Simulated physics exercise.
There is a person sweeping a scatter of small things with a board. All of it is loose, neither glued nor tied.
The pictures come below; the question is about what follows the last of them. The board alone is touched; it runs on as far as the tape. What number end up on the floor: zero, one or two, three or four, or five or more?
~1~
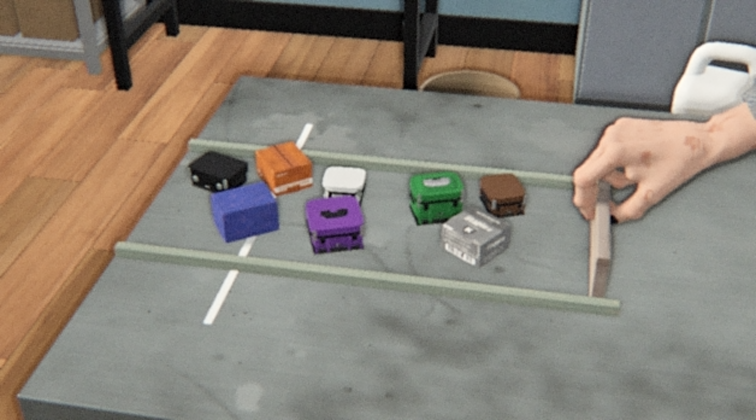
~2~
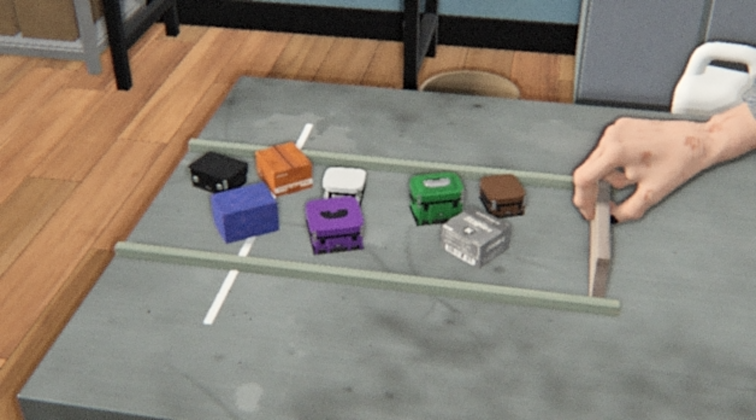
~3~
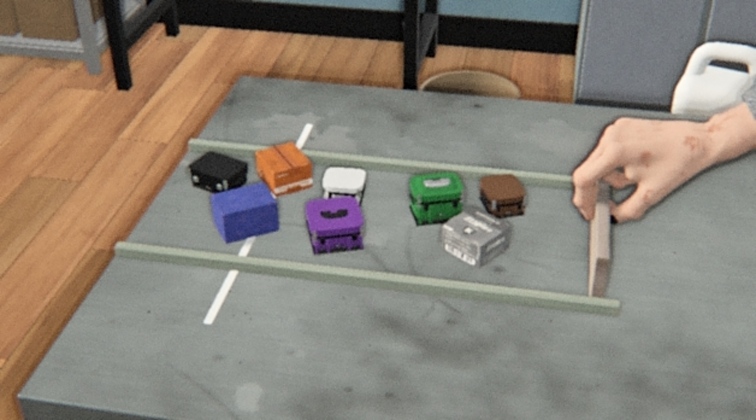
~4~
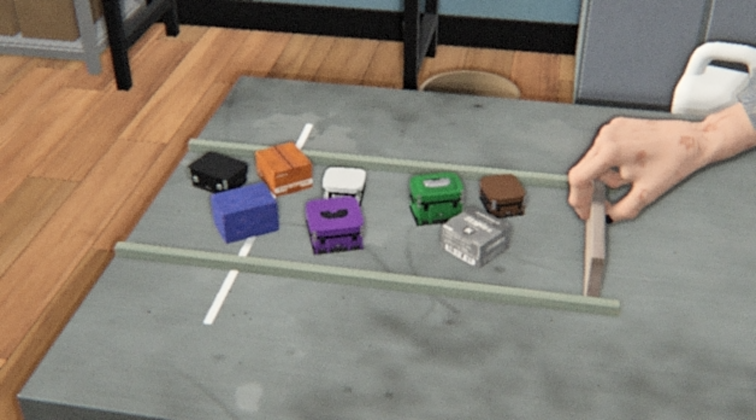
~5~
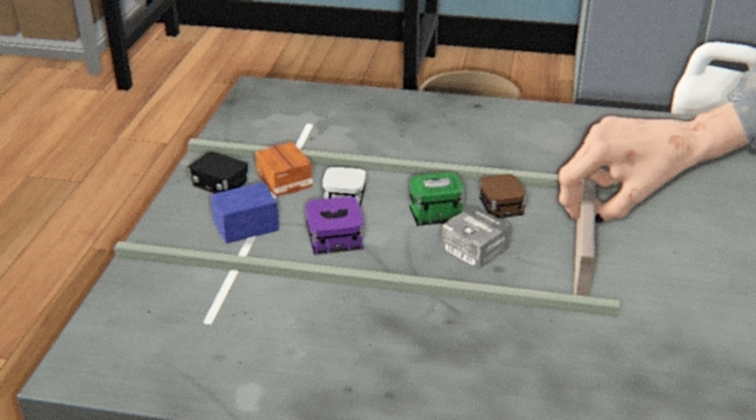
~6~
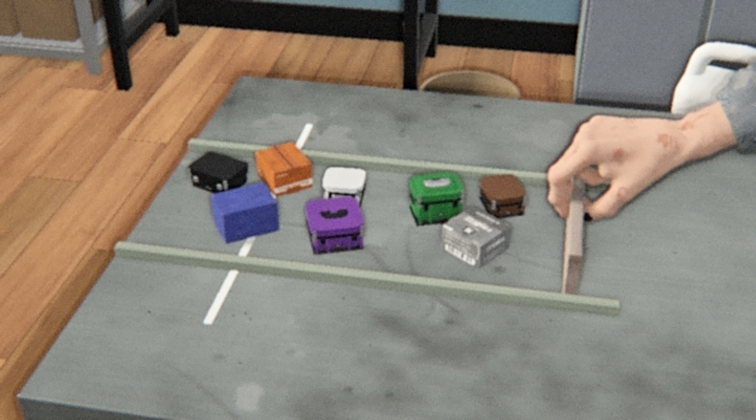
Missing from the table at the end: One or two.
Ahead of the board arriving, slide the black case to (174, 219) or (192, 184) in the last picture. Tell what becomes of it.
Case one, it ends up off; case two, it is still there.
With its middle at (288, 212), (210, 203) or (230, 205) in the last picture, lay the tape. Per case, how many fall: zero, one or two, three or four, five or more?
So, taking them in turn, I'd give zero; either three or four; three or four.
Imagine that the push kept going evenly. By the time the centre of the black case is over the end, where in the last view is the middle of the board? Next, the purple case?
For the black case at (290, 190), for the purple case at (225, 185).
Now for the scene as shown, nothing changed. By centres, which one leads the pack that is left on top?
Result - foremost is the orange box.
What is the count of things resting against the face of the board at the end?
At rest, 3 are in contact.
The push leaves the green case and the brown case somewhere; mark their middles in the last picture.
The first near (249, 190), the second near (266, 168).
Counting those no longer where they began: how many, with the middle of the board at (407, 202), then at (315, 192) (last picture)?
Respectively 4 and 8.
Soon after, none off yet; black case at rest near (219, 176); blue block at rest near (245, 213); orange box at rest near (284, 169).
In the end, the number that fall off is one or two; gone, blue block and black case.
